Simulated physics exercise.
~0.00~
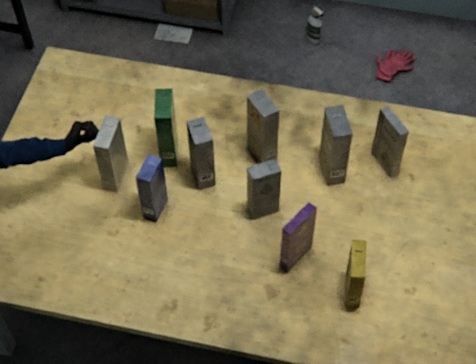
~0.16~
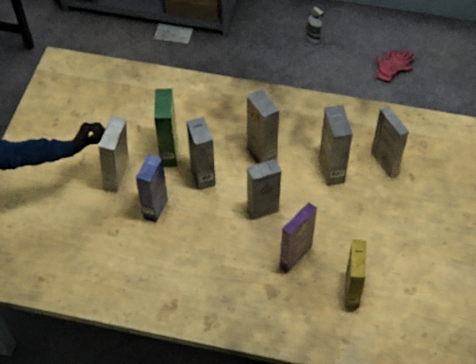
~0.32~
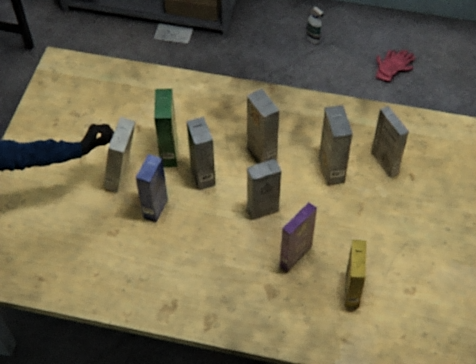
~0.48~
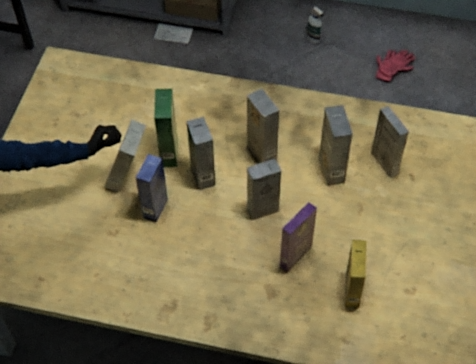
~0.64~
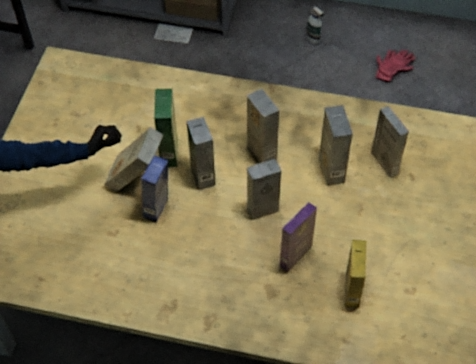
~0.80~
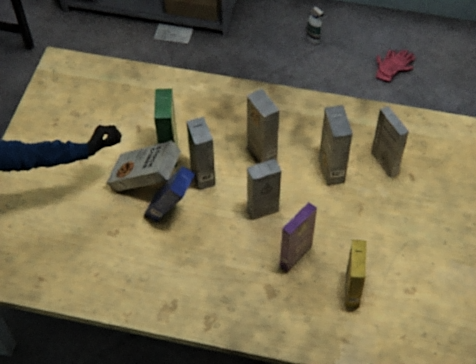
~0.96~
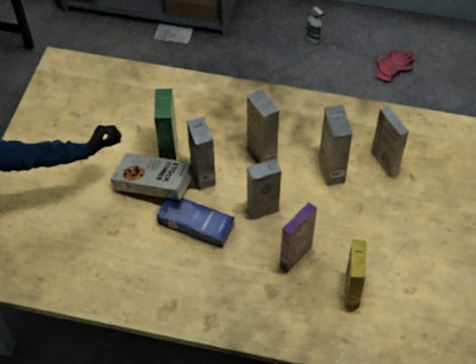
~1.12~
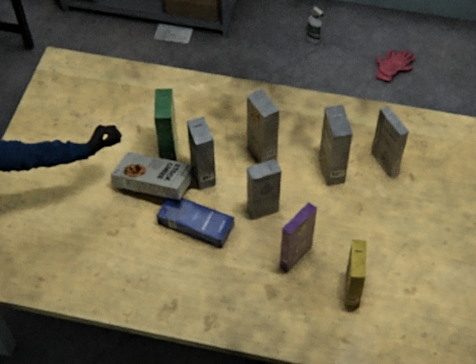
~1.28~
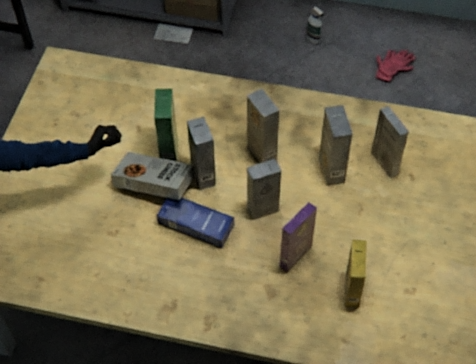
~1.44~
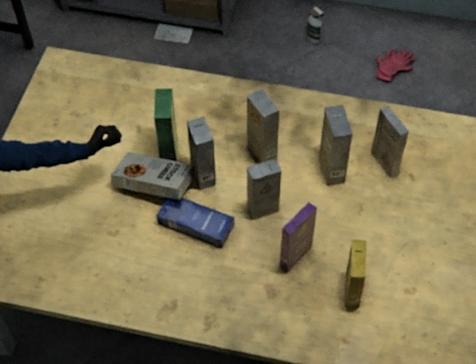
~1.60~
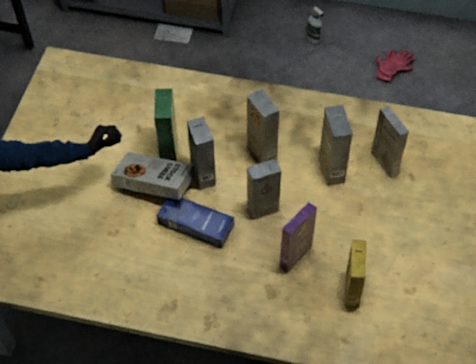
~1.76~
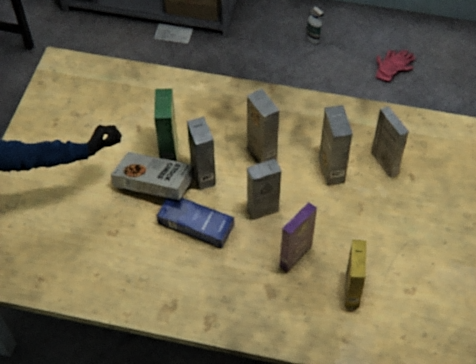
A pale grey box at the left of a wooden table tipped rightward after a hand gave it a light push, knocking over the blue box beside it; both ended up lying flat, while the purple, green, yellow and other grey boxes stayed standing.
